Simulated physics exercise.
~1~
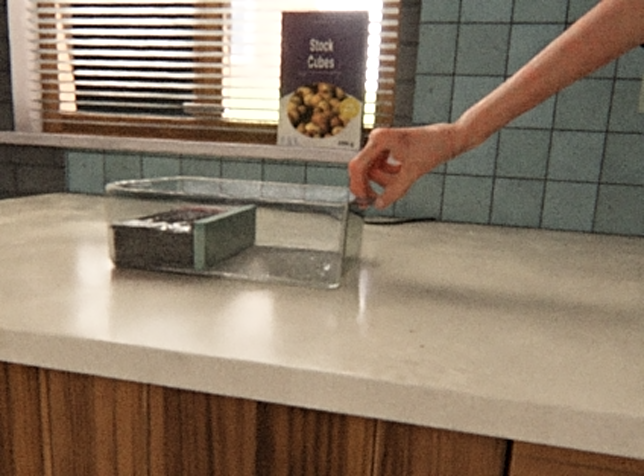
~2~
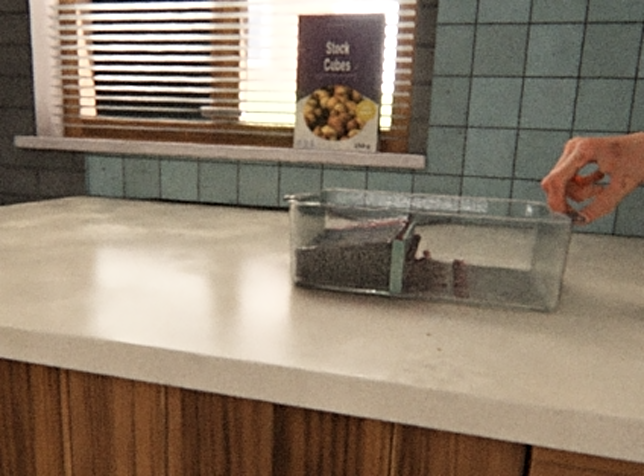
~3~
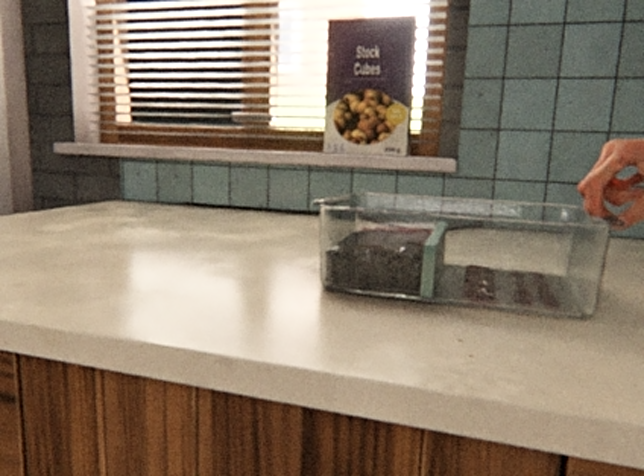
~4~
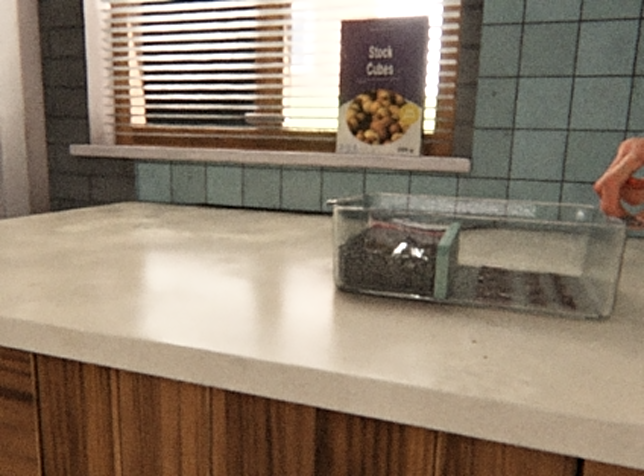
On a pale kitchen countertop above wooden cabinets, seen from the front and slightly above, a clear oblong tub sits with a greenish divider inside and dark liquid on its left side. Behind it are teal tiles, a window with slatted blinds, and a purple stock cubes box on the sill. A hand at the tub's right end pulls it to the right, and the liquid stirs as a little reaches the right side. The tub then stops, while the view drifts slightly left. Most of the liquid stays left of the divider, with a thin, dark layer on the right and none on the counter.
